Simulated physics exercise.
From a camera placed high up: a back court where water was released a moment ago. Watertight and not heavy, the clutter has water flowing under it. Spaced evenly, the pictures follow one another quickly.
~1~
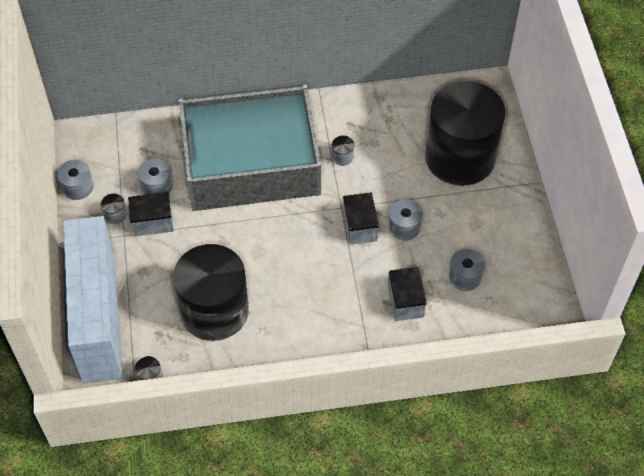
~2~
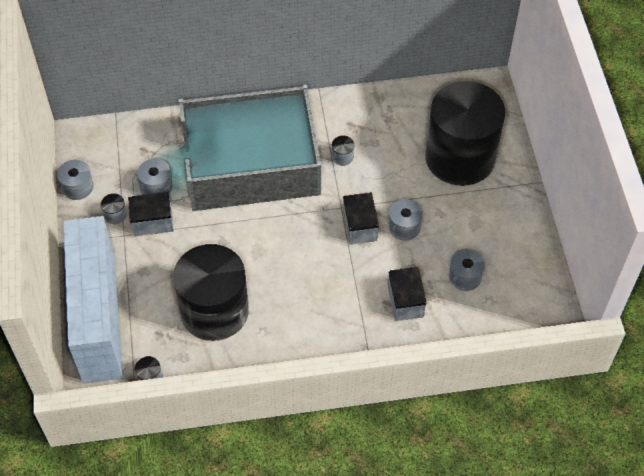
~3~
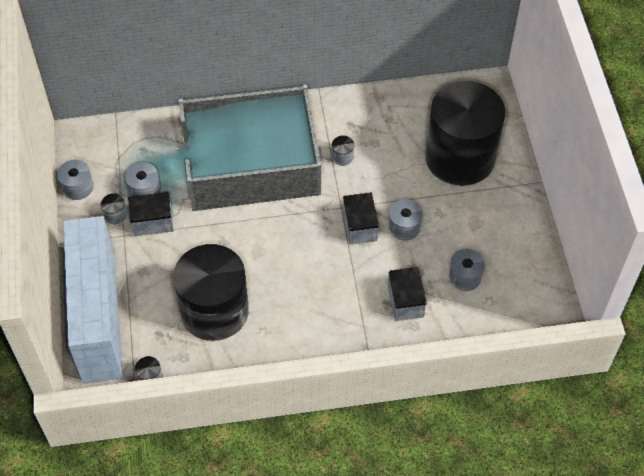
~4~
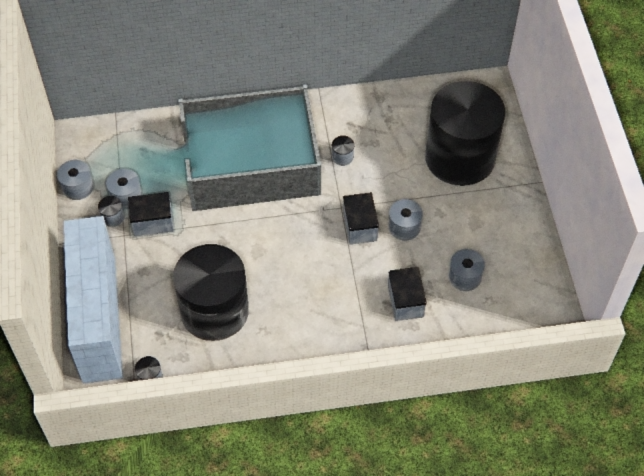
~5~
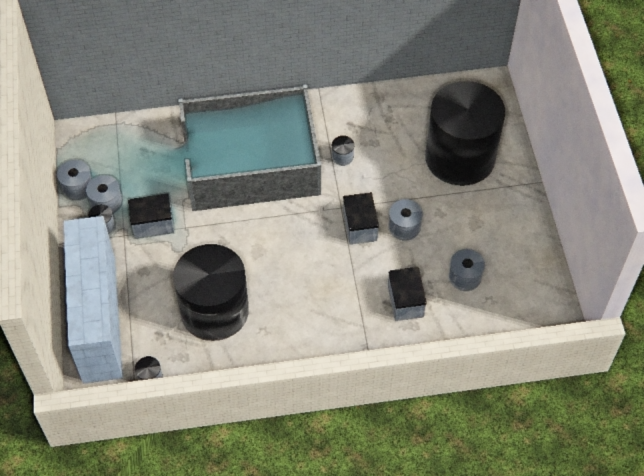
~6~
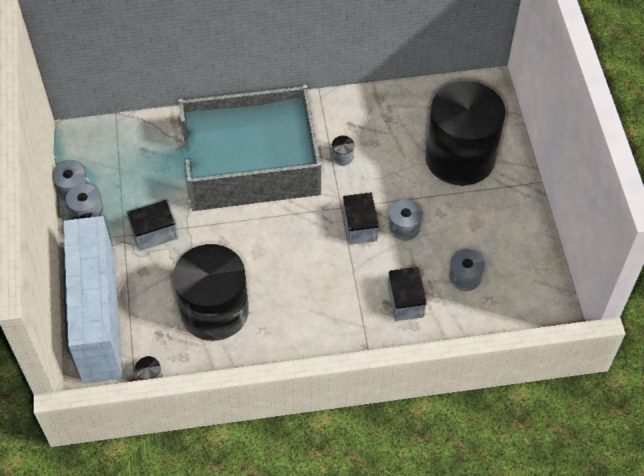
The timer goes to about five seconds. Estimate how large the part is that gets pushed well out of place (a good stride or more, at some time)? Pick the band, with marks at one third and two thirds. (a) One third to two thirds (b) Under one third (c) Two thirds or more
a.
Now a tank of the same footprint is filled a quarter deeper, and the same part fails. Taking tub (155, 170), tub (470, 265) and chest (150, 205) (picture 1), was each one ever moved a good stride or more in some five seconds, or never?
Going through them in turn, I'd say got there, then never got there, then got there.
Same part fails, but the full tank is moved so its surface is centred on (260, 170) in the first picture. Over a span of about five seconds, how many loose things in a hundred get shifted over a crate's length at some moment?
Estimate: Near 50 per cent of them.
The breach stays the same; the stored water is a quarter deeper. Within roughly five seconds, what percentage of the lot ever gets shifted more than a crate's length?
Something like 50 percent.
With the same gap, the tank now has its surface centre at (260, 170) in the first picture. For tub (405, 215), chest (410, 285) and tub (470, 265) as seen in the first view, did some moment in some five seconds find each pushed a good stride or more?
Taking them in turn: Kept near its start; kept near its start; kept near its start.
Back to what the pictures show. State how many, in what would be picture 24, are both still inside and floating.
The total here is 2.
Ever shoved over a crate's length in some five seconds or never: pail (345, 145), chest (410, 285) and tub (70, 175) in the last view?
The first is not so far, the second not so far, and the third driven that far.
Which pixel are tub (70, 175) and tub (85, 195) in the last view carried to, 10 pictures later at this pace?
Approximately (91, 185) for one and (128, 214) for the other.
A moment on, 2 of 10 are well off their spots; 2 afloat.
Next, 2 of 10 are well off their spots; 2 afloat.
Later, 5 of 10 are well off their spots; 2 afloat.
In the end, 5 of 10 are well off their spots, and 5 have been at some point; 1 afloat.
